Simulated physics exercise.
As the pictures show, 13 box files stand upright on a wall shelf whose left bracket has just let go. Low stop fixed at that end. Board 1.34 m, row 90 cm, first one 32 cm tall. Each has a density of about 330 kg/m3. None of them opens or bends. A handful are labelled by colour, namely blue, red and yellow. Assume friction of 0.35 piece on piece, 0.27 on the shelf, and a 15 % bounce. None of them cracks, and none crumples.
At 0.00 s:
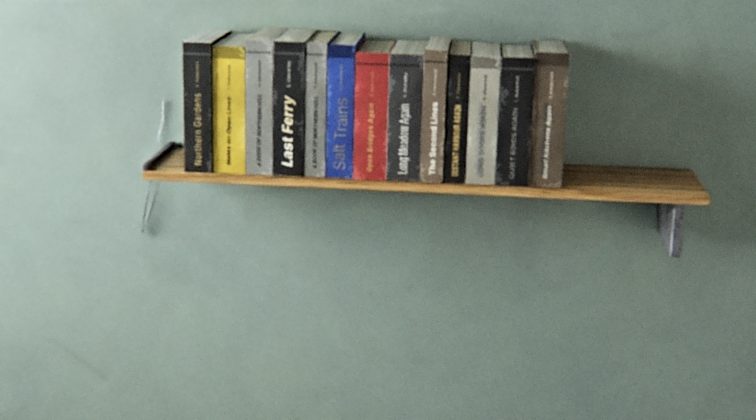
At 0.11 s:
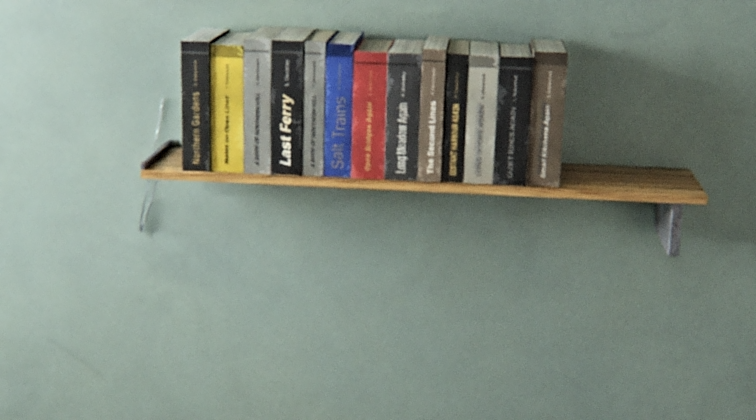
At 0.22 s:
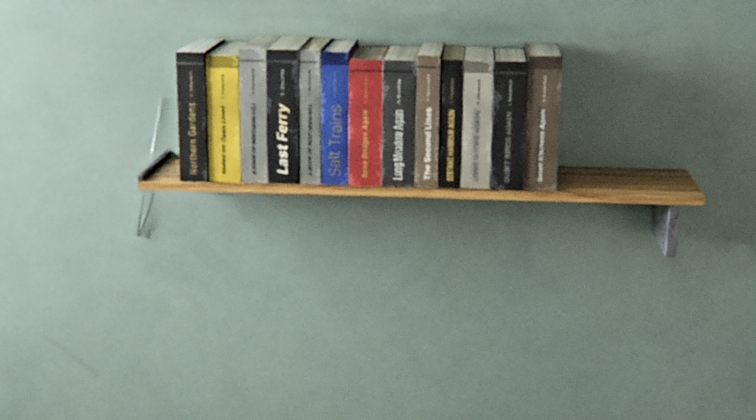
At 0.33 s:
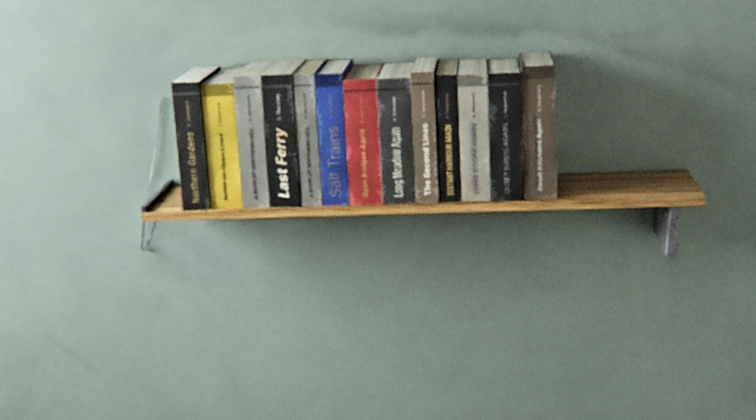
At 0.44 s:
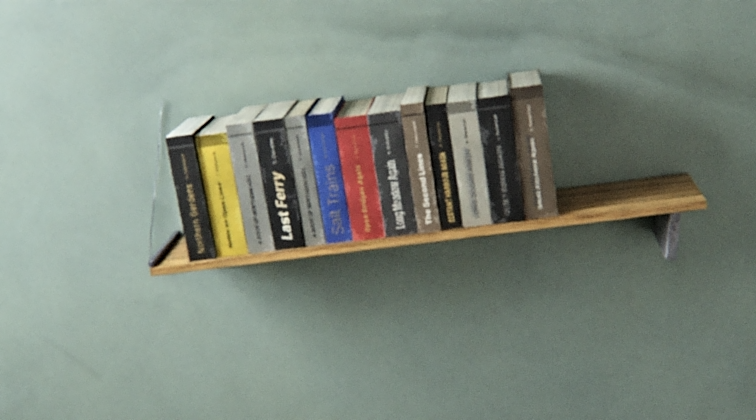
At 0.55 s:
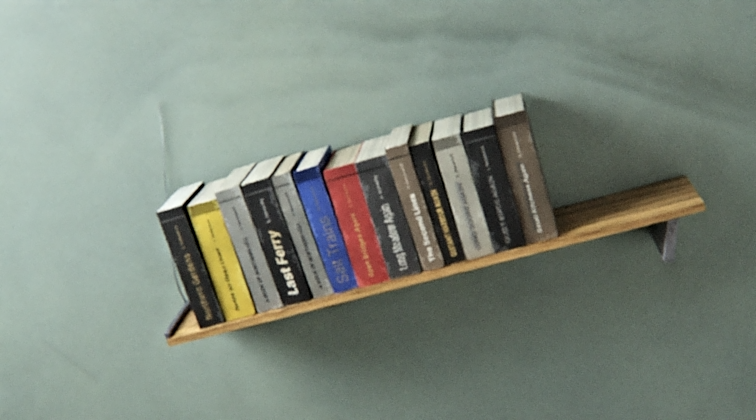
A wall shelf holding a row of upright box files tilts downward at its left end.
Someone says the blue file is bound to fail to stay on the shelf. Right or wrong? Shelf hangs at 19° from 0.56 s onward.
Right, it ends up down.
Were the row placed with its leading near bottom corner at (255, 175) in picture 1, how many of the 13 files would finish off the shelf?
Count at the end: 11.
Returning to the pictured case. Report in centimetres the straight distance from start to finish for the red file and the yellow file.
Estimate: Red near 100 cm, yellow near 120 cm.
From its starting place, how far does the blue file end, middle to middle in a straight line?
About 110 cm.
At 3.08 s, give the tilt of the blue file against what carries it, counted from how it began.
Something like 30°, more or less.
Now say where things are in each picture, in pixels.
In the first frame (each place is the centre of the face we see best; leans and shifts are taken against what carries them), shelf's free end (155, 176) slope 0°; blue file (340, 113); red file (371, 117); yellow file (229, 111); all in place.
In the second frame, shelf's free end (153, 175) slope 0°; blue file (338, 111).
In the third frame, shelf's free end (151, 186) slope 1°; blue file (335, 119).
In the fourth frame, shelf's free end (154, 217) slope 5°; blue file (332, 141).
In the fifth frame, shelf's free end (162, 271) slope 10°; blue file (330, 179).
In the sixth frame, shelf's free end (179, 340) slope 18°; blue file (326, 230); yellow file (221, 261); red file (357, 226); all in place.
By 1.02 s, none of the 13 files off the shelf, 13 disturbed; blue file tilted 32°; yellow file tilted 34°.
By 1.86 s, 4 of the 13 files off the shelf; blue file tilted 49°; yellow file on its side.
By 3.08 s, 9 of the 13 files off the shelf; blue file tilted 34°, 56 cm lower; red file upside down.
When it is over (3.8 s), 11 of the 13 files off the shelf; blue file tilted 36°, 56 cm lower; red file on its side; yellow file on its side.
